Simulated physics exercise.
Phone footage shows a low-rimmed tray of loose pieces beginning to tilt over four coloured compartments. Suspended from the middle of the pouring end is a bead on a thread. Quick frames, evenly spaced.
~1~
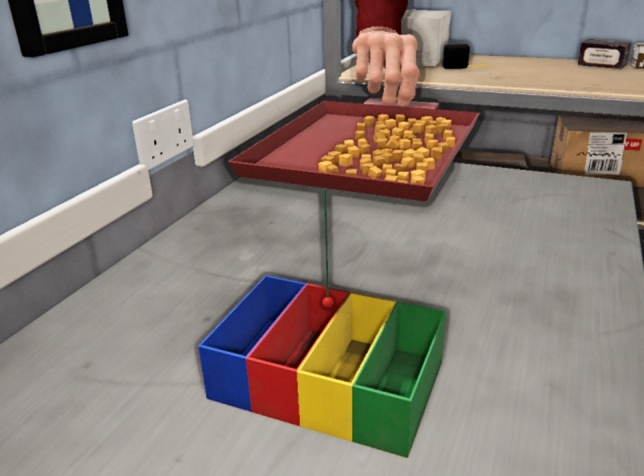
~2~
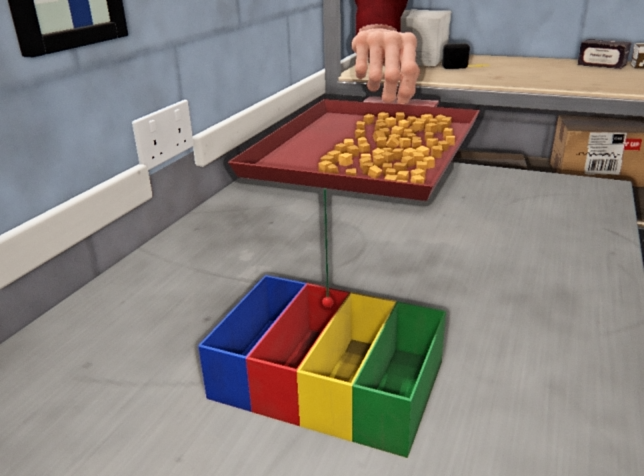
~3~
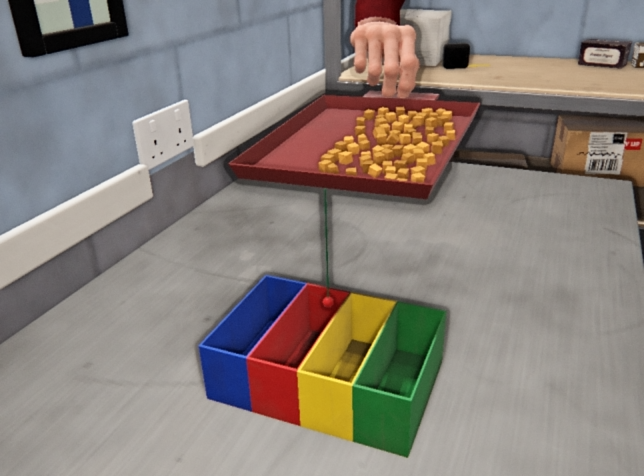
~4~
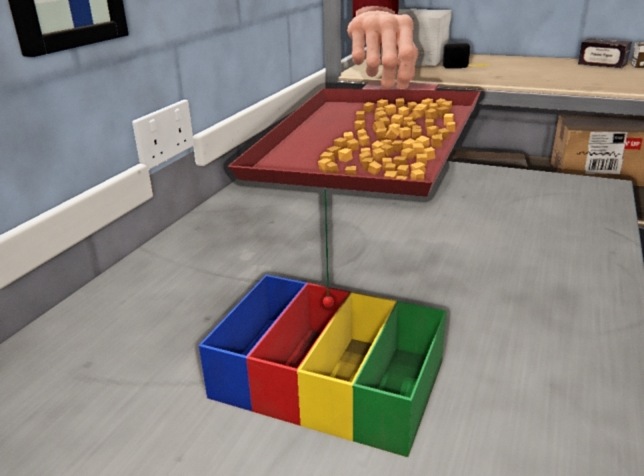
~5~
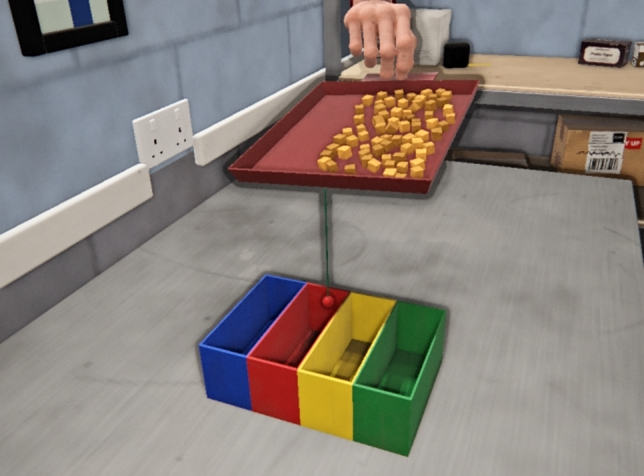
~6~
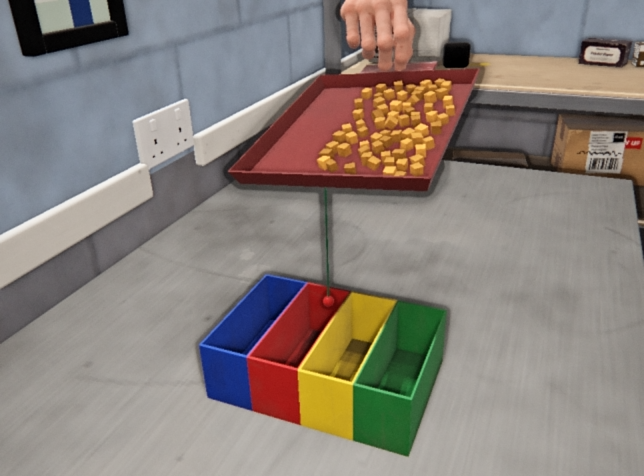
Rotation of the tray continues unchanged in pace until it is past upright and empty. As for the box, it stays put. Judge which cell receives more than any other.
The blue cell receives the most.
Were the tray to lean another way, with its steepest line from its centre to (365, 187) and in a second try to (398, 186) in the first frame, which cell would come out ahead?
The green one; the cell in green.
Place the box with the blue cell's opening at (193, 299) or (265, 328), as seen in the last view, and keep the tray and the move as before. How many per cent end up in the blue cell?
You'd end up with around 0 per cent and then around 50 per cent.
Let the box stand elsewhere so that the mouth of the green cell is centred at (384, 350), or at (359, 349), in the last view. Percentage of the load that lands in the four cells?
In order: 90 percent, then 100 percent.
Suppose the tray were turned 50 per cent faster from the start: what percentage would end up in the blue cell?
About 60 per cent.
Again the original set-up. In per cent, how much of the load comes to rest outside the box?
That works out to something like 10 per cent.
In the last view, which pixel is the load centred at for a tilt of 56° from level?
The middle of the pieces sits at roughly (300, 163).
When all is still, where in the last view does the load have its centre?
At about (259, 366), give or take.
Shortly afterwards, tray tipped steeply; all but a few on the tray; only a few falling or outside the box.
Next, tray tipped right over; all but a few on the tray; only a few in the blue cell; only a few in the red cell; only a few falling or outside the box.
Some moments later, tray tipped past a quarter turn; near half in the blue cell; near a third in the red cell; a little in the yellow cell; a little falling or outside the box.
In the end, tray tipped past a quarter turn; near half in the blue cell; near a third in the red cell; a little in the yellow cell; none at all in the green cell; a little outside the box.
